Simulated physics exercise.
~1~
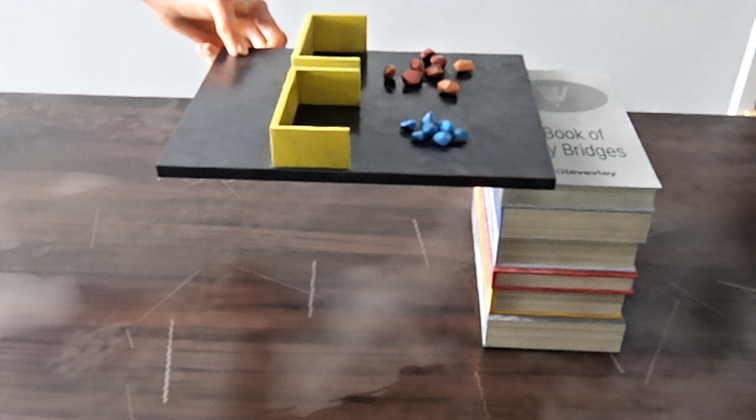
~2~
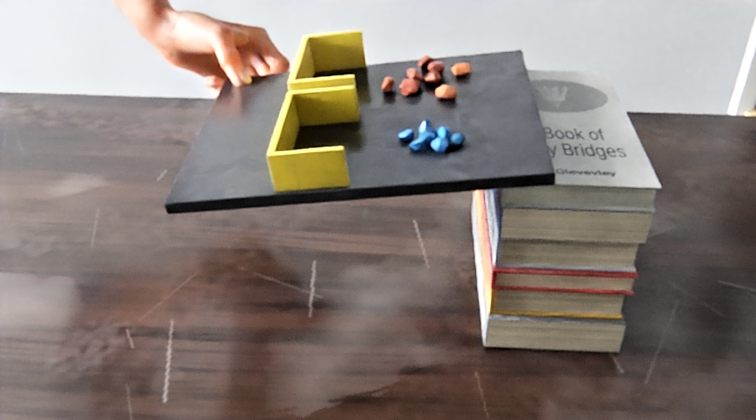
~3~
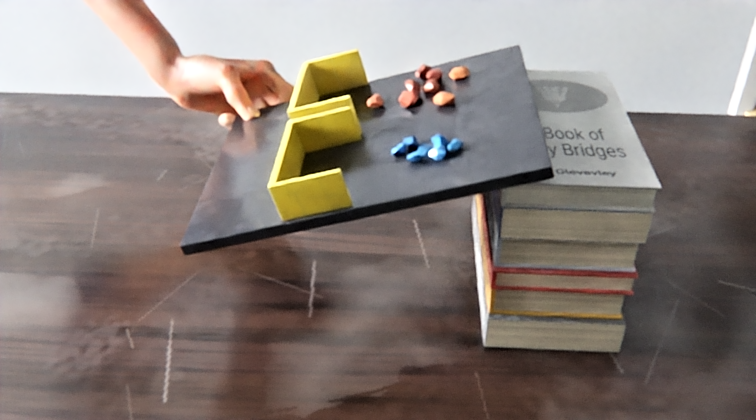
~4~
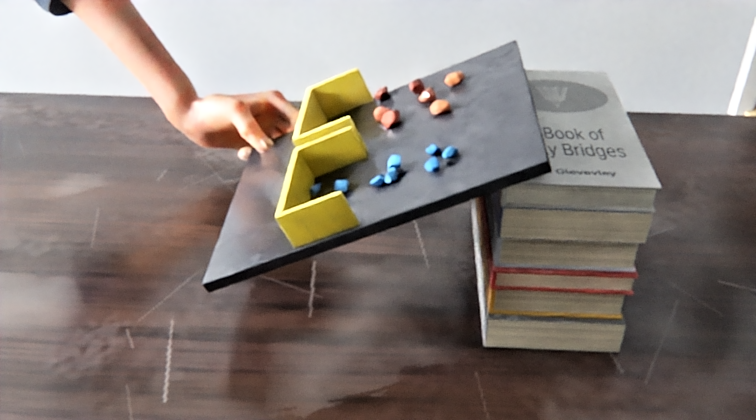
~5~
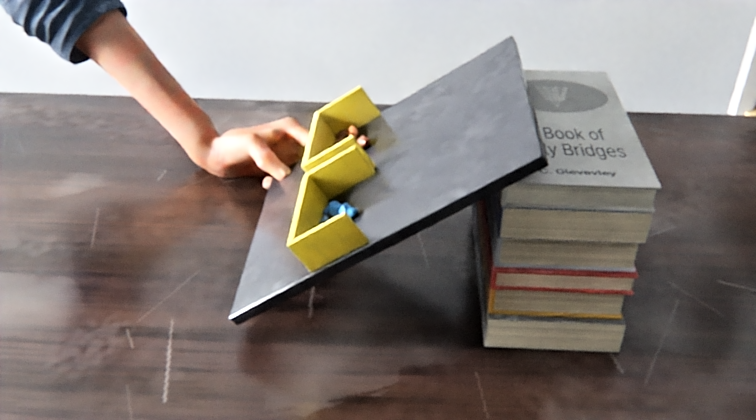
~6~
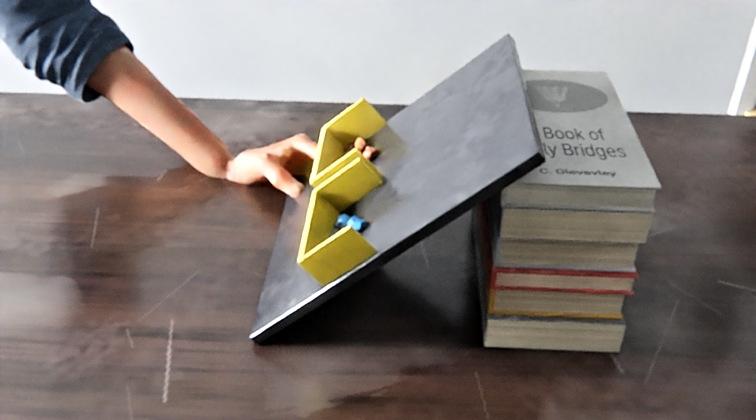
A black board carrying two yellow bracket-shaped barriers and small piles of blue and reddish-brown pebbles sits above a dark wooden table, seen from the front and slightly above. Its right end rests on a stack of books, while a hand holds the left end. The hand lowers that end, and the board tilts steadily down to the left. At first the pebbles barely shift, then both groups spread and slide down the slope. The blue ones gather in the nearer barrier and the reddish ones in the farther, where they stay as the board ends steeply sloped.
